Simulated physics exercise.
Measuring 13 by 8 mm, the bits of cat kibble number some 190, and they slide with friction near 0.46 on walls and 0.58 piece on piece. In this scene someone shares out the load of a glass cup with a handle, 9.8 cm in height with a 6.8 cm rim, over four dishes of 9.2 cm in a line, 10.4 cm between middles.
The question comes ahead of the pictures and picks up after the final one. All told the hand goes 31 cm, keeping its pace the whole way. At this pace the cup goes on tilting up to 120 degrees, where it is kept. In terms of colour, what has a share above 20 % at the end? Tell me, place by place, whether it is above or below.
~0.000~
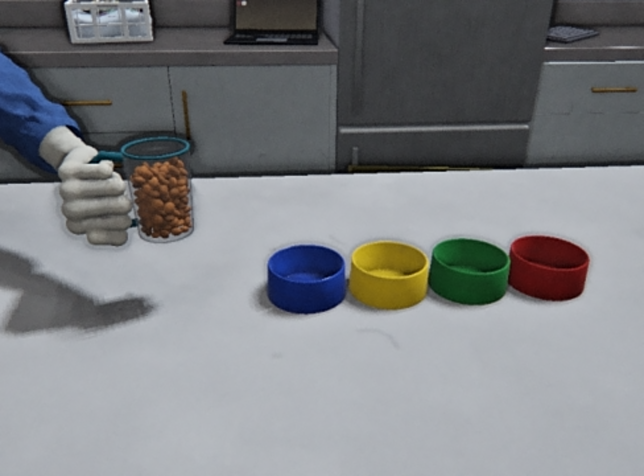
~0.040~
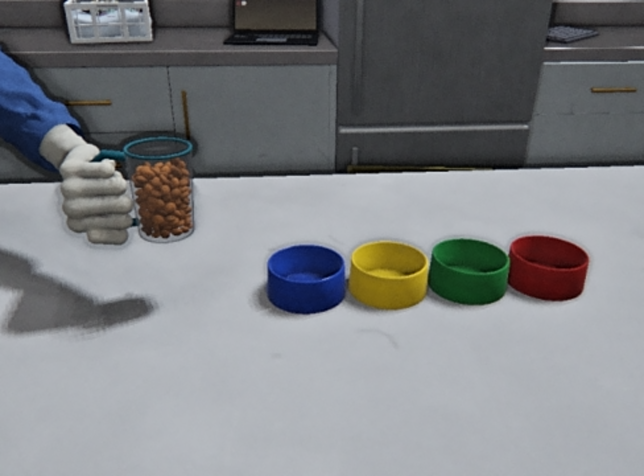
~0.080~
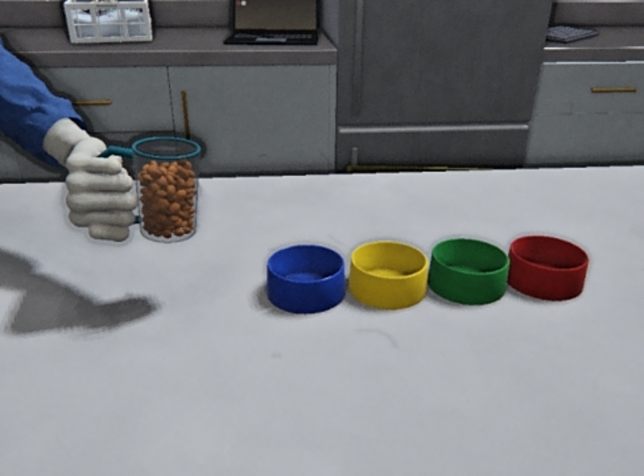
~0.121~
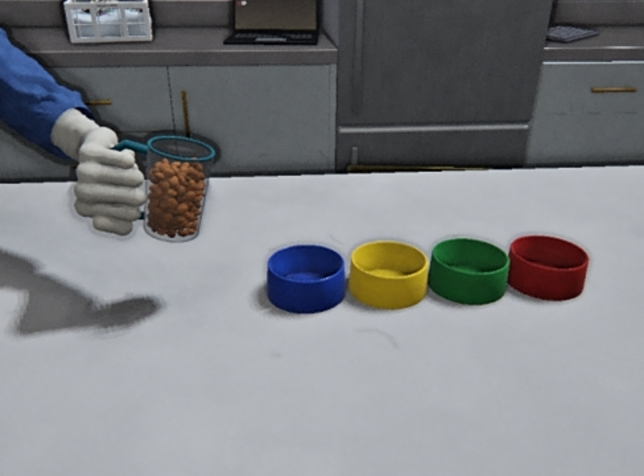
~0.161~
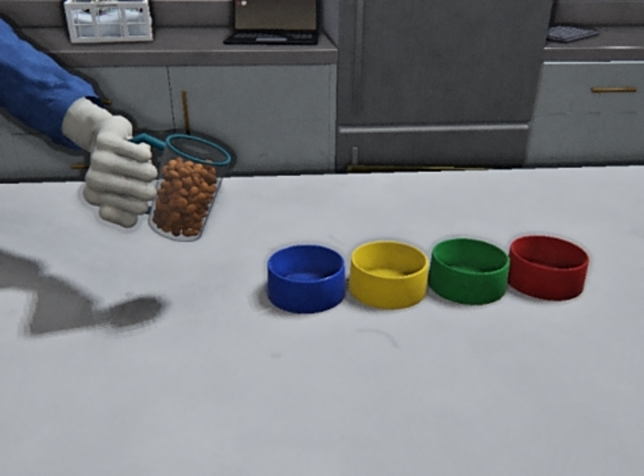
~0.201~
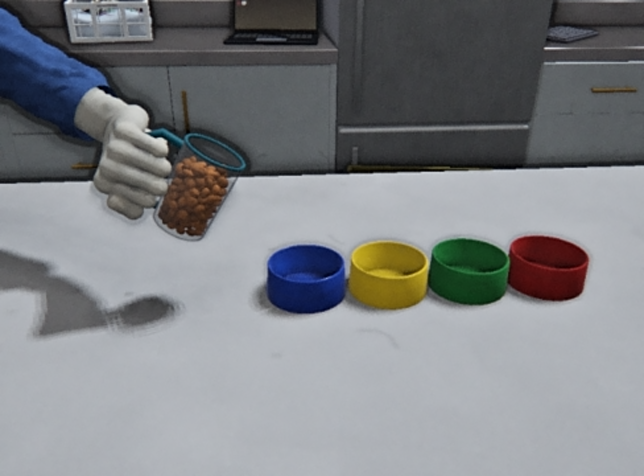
In the end red: A fifth or less; blue: A fifth or less; green: More than a fifth; yellow: More than a fifth; counter: A fifth or less.
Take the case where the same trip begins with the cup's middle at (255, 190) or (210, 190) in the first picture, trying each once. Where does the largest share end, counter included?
First try: Green; second try: Green.
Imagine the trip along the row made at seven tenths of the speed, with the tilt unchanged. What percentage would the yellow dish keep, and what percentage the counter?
Then: Yellow 60; counter 20.
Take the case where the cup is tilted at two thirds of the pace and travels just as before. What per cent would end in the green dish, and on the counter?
Shares: Green dish 80, counter 10.
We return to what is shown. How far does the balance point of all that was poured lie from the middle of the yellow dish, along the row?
Offset from the dish centre: About 5 cm, right side.
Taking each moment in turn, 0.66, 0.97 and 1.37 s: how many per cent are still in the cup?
About 90, 25, 0 per cent.
Then, at 0.66 s, tilt 119 degrees; cup holds 90 %, yellow 5 %.
After 0.97 s, tilt 120 degrees; cup holds 25 %, green 5 %, yellow 60 %.
Then, at 1.37 s, tilt 120 degrees; cup holds 0 %, green 35 %, yellow 55 %.
In the end, at 1.8 s, red 0 %, blue 0 %, green 35 %, yellow 55 %, counter 10 %.
